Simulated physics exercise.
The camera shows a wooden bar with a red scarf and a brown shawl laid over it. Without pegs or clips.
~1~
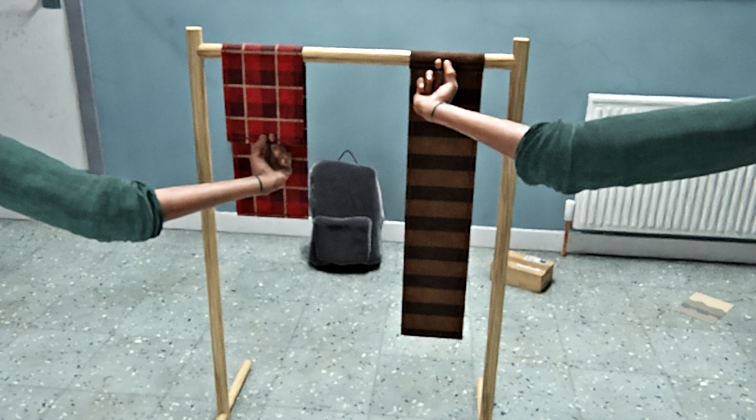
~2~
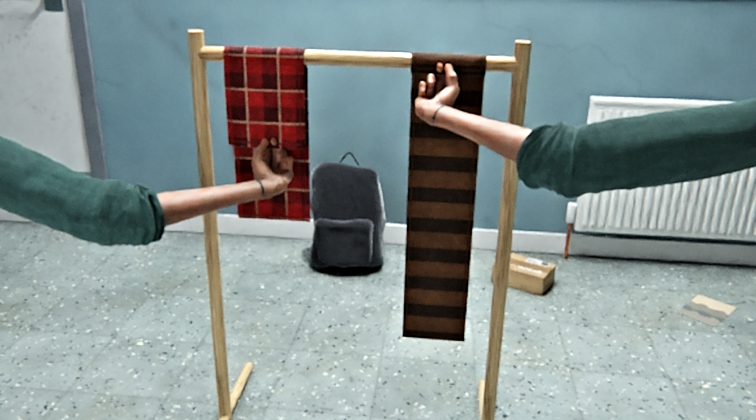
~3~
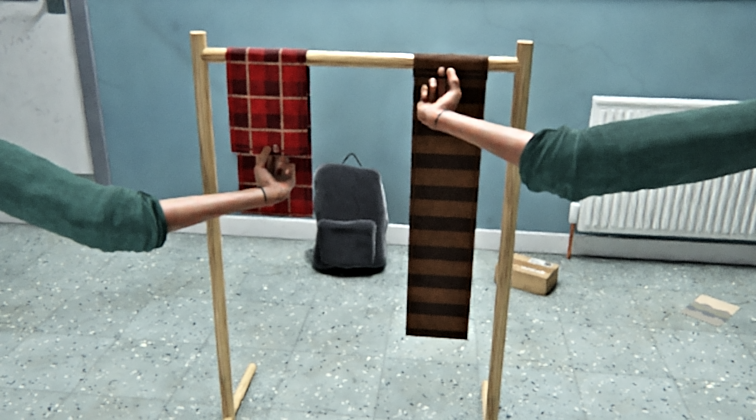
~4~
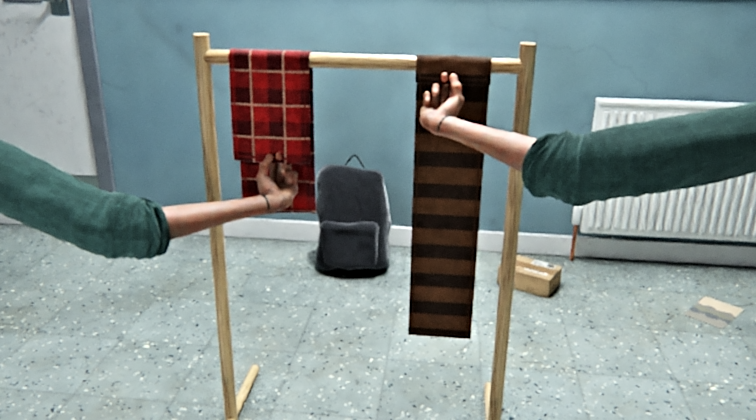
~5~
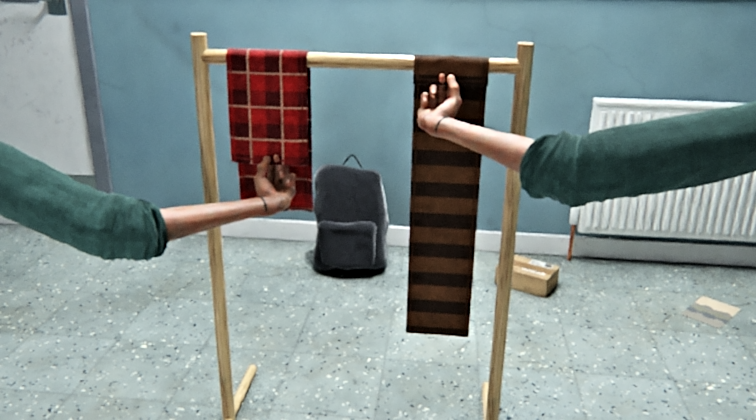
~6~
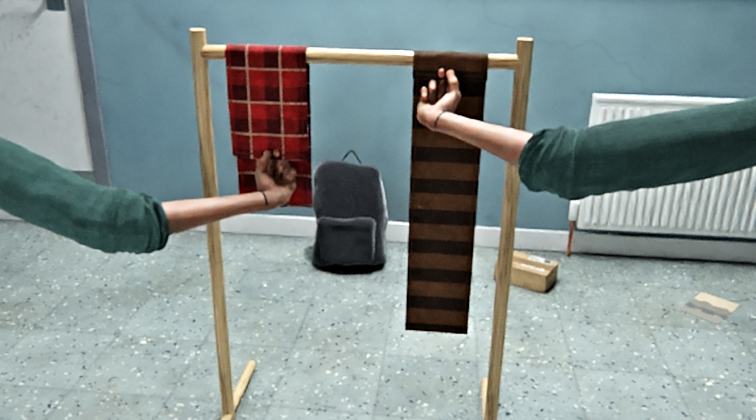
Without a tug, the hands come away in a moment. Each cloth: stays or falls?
Red scarf stays, brown shawl falls.
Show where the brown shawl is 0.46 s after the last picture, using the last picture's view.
At that moment it's near (434, 364).
Then, 0.46 s on from there, scarf as it was left; shawl clear of the rail and dropping near (434, 364).
Then, 0.78 s on from there, scarf as it was left; shawl in a heap on the floor.
In the end, scarf as it was left; shawl in a heap on the floor. The red scarf hangs there and the brown shawl is pulled off by its long side.
